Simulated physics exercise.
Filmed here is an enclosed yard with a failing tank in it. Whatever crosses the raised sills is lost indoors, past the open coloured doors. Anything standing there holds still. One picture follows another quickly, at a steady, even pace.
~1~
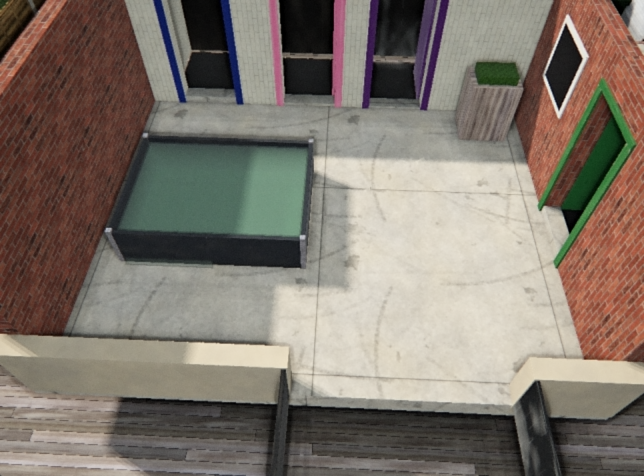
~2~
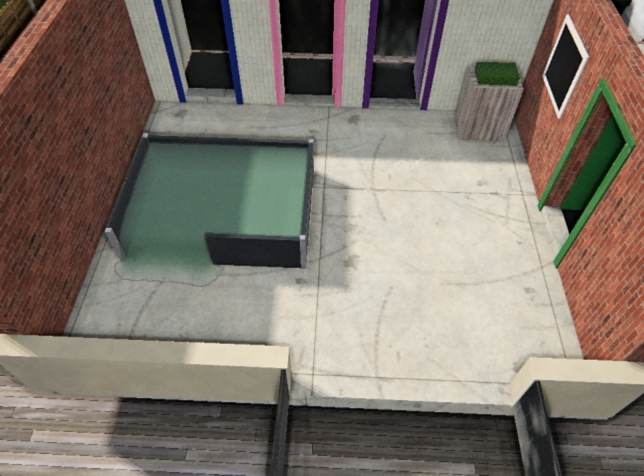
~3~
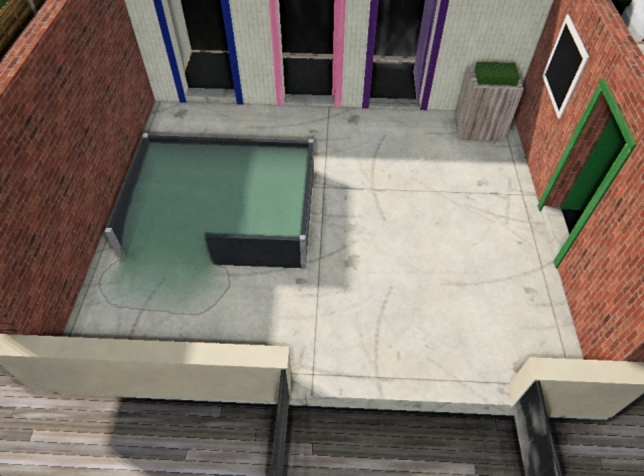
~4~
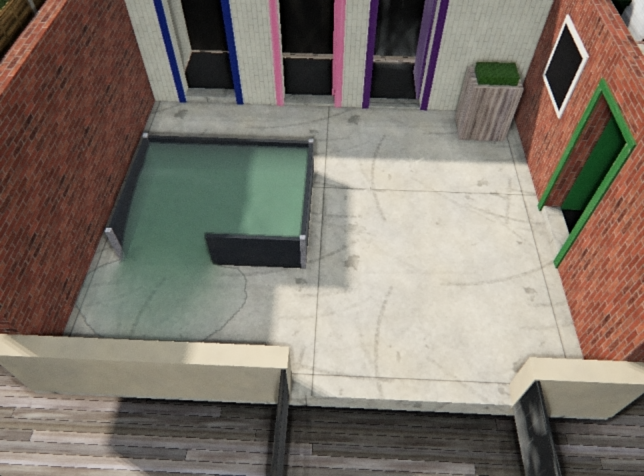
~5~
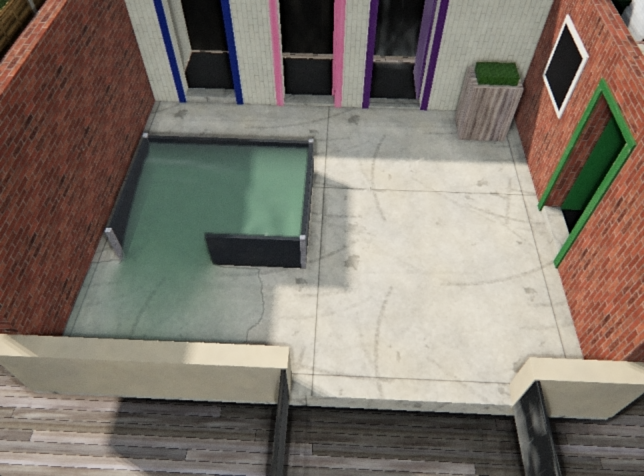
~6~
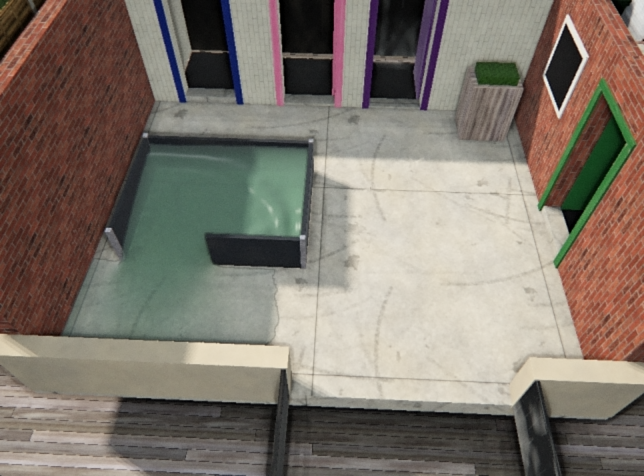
A concrete yard between red brick walls is seen from high up by a still camera. A dark-edged tank of green water stands at the left, with blue, pink and purple trim behind it, a grass-topped wooden planter at the back right and a green doorway on the right. The left part of the tank's near side opens, and water pours out, spreading forward and rightward in a thin sheet.
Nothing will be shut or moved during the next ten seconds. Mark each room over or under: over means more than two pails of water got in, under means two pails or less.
Blue door: Under, pink door: Under, green door: Under, purple door: Over.
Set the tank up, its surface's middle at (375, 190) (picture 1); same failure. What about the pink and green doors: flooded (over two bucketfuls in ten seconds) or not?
One by one: Pink door holds, green door takes less.
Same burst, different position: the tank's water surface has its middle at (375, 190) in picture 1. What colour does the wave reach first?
It's the blue-painted one.
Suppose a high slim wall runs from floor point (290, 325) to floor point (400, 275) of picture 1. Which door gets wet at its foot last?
It turns out to be the door marked purple.
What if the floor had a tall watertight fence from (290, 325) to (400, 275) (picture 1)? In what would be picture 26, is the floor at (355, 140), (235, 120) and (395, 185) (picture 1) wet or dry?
Results in order: Bone-dry / bone-dry / bone-dry.
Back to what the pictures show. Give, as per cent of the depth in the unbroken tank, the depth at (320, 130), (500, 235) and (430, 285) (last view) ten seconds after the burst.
Readings in order: Around 16, 14 and 4 %.
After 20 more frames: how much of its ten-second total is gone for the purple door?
Around 0 in a hundred.
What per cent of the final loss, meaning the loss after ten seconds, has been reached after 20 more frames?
Approximately 10 in a hundred, I think.
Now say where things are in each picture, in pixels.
In the first picture, still water in the tank at (219, 187).
In the second picture, water pours out at (166, 251) and has run to (215, 272).
In the third picture, the front is at (198, 307), out from the gap at (167, 253).
In the fourth picture, the front is at (185, 341), out from the gap at (167, 253).
In the fifth picture, the front is at a hidden place, out from the gap at (167, 253).
In the sixth picture, water pours out at (167, 253) and has run to a hidden place.
A moment on, water covers 15 % of the floor; the blue door not reached, the pink door not reached, the green door not reached, the purple door not reached.
Next, water covers 25 % of the floor; the blue door not reached, the pink door not reached, the green door not reached, the purple door not reached.
Then, water covers 55 % of the floor; the blue door not reached, the pink door not reached, the green door not reached, the purple door not reached.
Later, water covers 80 % of the floor; the blue door wet at the sill, nothing in, the pink door wet at the sill, nothing in, the green door under two buckets in, the purple door wet at the sill, nothing in.
In the end, water covers 95 % of the floor; the blue door wet at the sill, nothing in, the pink door under two buckets in, the green door under two buckets in, the purple door over two buckets in.
